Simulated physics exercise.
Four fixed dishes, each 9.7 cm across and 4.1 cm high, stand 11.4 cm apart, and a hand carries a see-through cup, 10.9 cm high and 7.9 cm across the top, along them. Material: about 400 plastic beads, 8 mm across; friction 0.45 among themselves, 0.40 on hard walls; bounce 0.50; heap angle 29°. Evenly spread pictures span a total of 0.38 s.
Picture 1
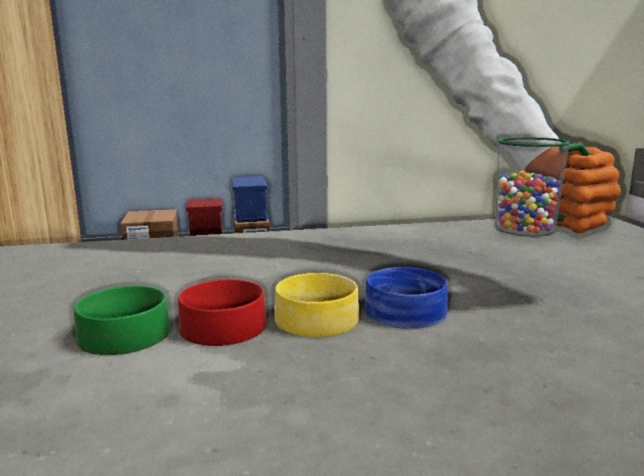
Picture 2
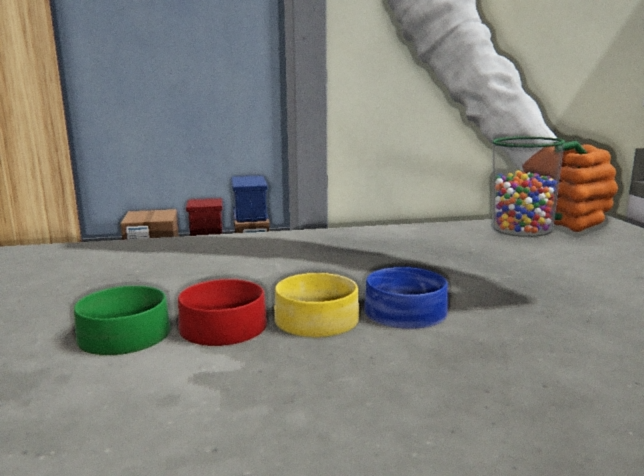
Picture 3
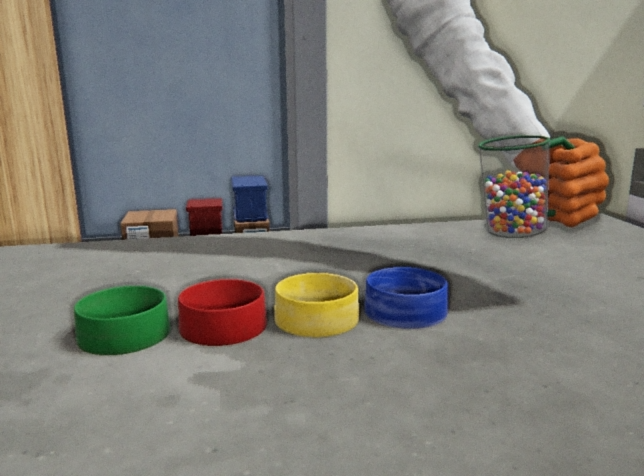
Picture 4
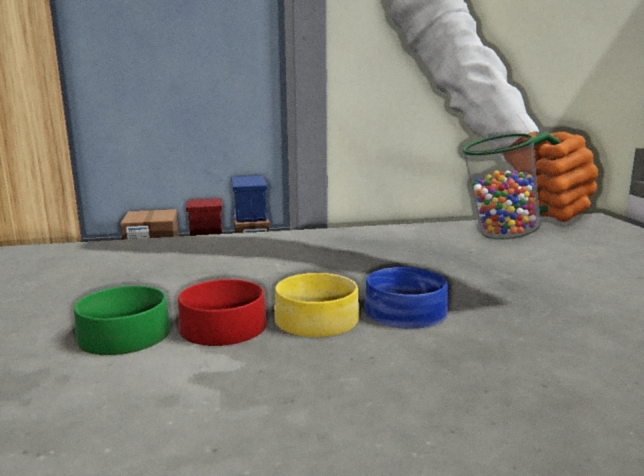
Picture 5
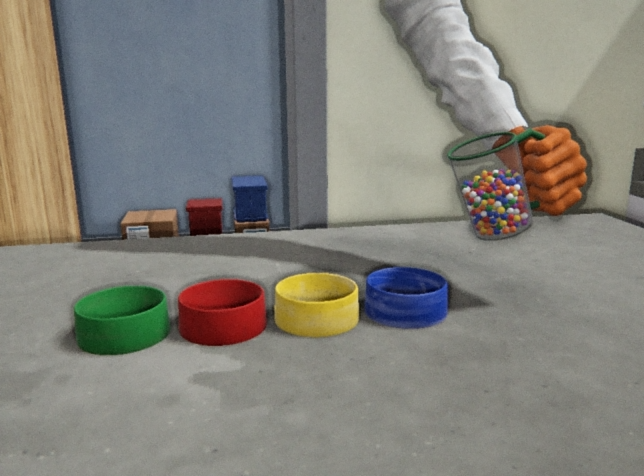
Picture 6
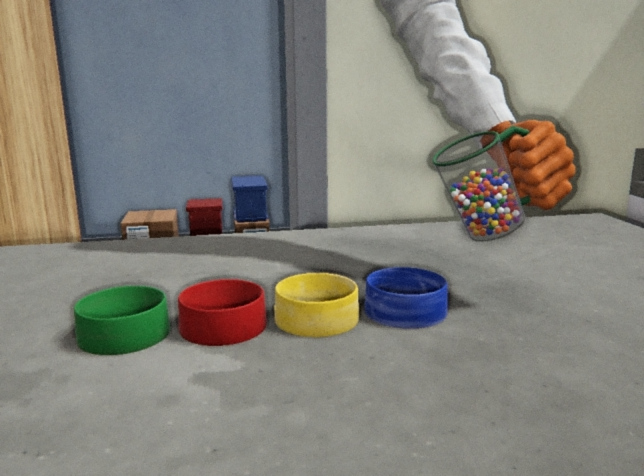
At first, a gloved orange hand holds a clear cup of colourful beads upright at the right, behind a row of green, red, yellow and blue dishes. The hand then moves the cup a short way left, gradually leaning its rim leftward, while the beads stay inside and the dishes remain still.
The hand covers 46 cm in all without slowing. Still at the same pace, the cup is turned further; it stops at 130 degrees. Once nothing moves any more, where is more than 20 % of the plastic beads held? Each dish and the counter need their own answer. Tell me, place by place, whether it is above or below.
Red: Above the mark; blue: Below the mark; green: Below the mark; yellow: Below the mark; counter: Below the mark.
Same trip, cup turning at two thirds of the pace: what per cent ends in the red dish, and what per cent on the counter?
Then red 0 and counter 10.
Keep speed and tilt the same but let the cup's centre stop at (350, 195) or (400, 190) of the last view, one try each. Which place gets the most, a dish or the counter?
The biggest share goes to yellow first, then to yellow.
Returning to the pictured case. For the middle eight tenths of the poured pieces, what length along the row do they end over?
Roughly 7 cm of the row.
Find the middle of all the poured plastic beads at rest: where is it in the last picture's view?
Near (216, 310).
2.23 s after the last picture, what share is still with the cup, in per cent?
Estimate: Around 0 % of the load.
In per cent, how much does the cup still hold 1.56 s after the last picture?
About 0 %.
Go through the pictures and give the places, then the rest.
In the first frame, cup at (529, 186), tilt 0 degrees, lip at (503, 143), moved 0.0 cm; middle of the pieces at (528, 199); blue dish at (406, 281); yellow dish at (317, 288); red dish at (221, 294); green dish at (121, 302).
In the second frame, cup at (525, 186), tilt 2 degrees, lip at (497, 144), moved 0.5 cm; middle of the pieces at (524, 199).
In the third frame, cup at (515, 186), tilt 8 degrees, lip at (483, 148), moved 1.8 cm; middle of the pieces at (516, 199).
In the fourth frame, cup at (504, 187), tilt 14 degrees, lip at (467, 153), moved 3.3 cm; middle of the pieces at (506, 199).
In the fifth frame, cup at (492, 187), tilt 20 degrees, lip at (451, 158), moved 4.8 cm; middle of the pieces at (496, 200).
In the sixth frame, cup at (481, 188), tilt 26 degrees, lip at (436, 164), moved 6.3 cm; middle of the pieces at (485, 200); blue dish at (406, 281); yellow dish at (317, 288); red dish at (221, 294); green dish at (121, 302).
Then, 0.94 s after the last picture, tilt 102 degrees; cup holds 100 %.
Then, 1.56 s after the last picture, tilt 130 degrees; cup holds 0 %, red 90 %.
Then, 2.23 s after the last picture, tilt 130 degrees; cup holds 0 %, red 90 %.
In the end, red 90 %, blue 0 %, green 0 %, yellow 0 %, counter 10 %.
